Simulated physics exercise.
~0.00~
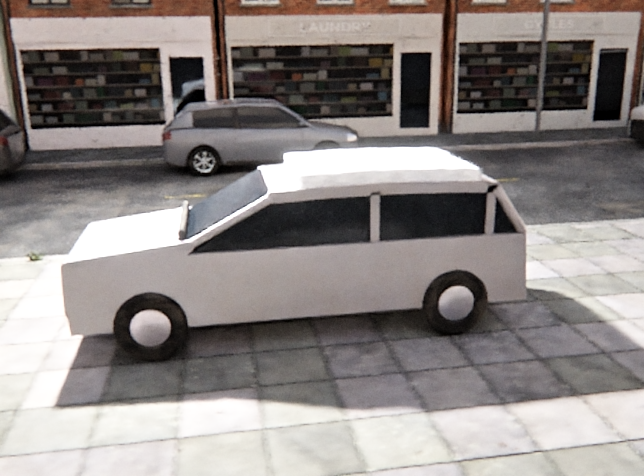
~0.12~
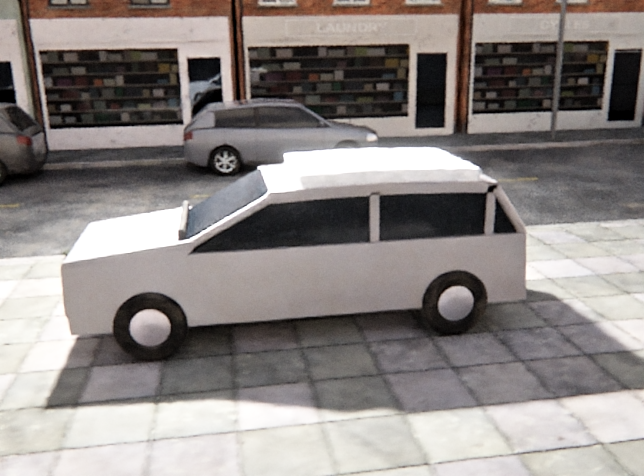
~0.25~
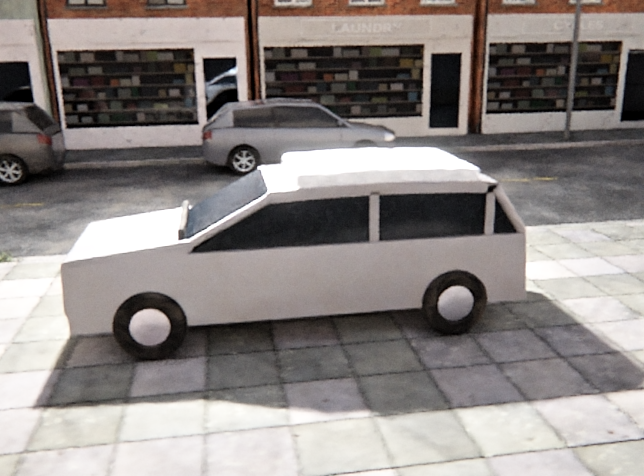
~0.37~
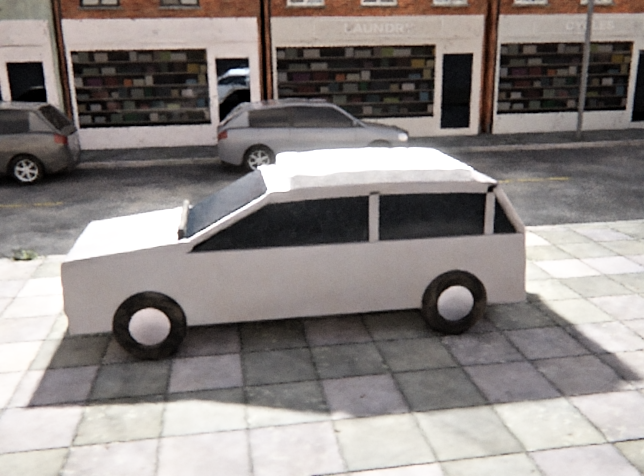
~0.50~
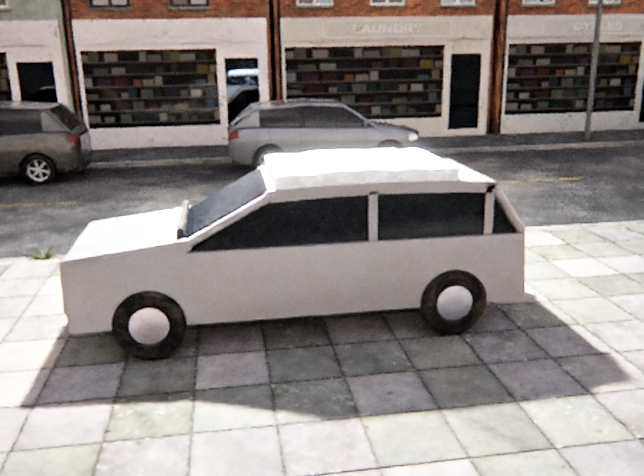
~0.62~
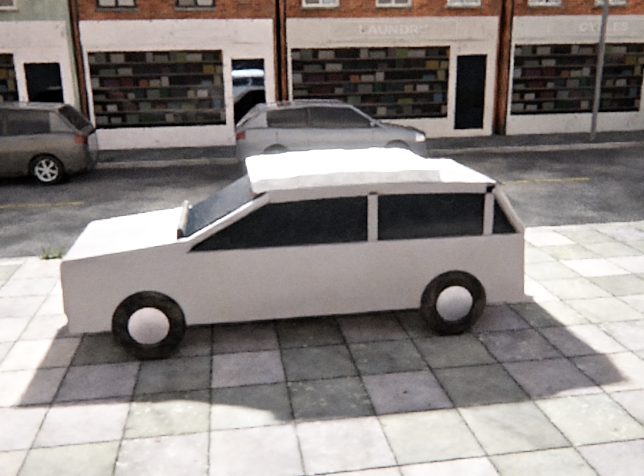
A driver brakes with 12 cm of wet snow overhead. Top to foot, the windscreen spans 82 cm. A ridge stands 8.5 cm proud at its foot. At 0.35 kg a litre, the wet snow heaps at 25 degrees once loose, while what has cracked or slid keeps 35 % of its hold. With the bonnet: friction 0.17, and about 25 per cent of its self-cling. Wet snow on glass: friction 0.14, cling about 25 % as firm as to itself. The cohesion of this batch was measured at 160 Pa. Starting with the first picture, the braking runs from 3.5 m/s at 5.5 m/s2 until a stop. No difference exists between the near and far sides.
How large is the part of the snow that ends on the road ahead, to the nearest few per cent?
Roughly 50 per cent.
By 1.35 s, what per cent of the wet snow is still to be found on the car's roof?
It's some 6 percent by my reckoning.
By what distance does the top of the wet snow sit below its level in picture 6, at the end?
By my estimate, near 30 cm.
After 0.95 s, 50 % of the snow is on the roof, 45 % on the glass, 5 % on the bonnet and none has gone off the nose.
After 1.35 s, 6 % of the snow is on the roof, 50 % on the glass, 43 % on the bonnet and none has gone off the nose.
After 1.74 s, none of the snow is on the roof, 26 % on the glass, 72 % on the bonnet and 2 % has gone off the nose.
After 2.14 s, none of the snow is on the roof, 21 % on the glass, 56 % on the bonnet and 23 % has gone off the nose.
After 3.20 s, none of the snow is on the roof, 21 % on the glass, 28 % on the bonnet and 50 % has gone off the nose.
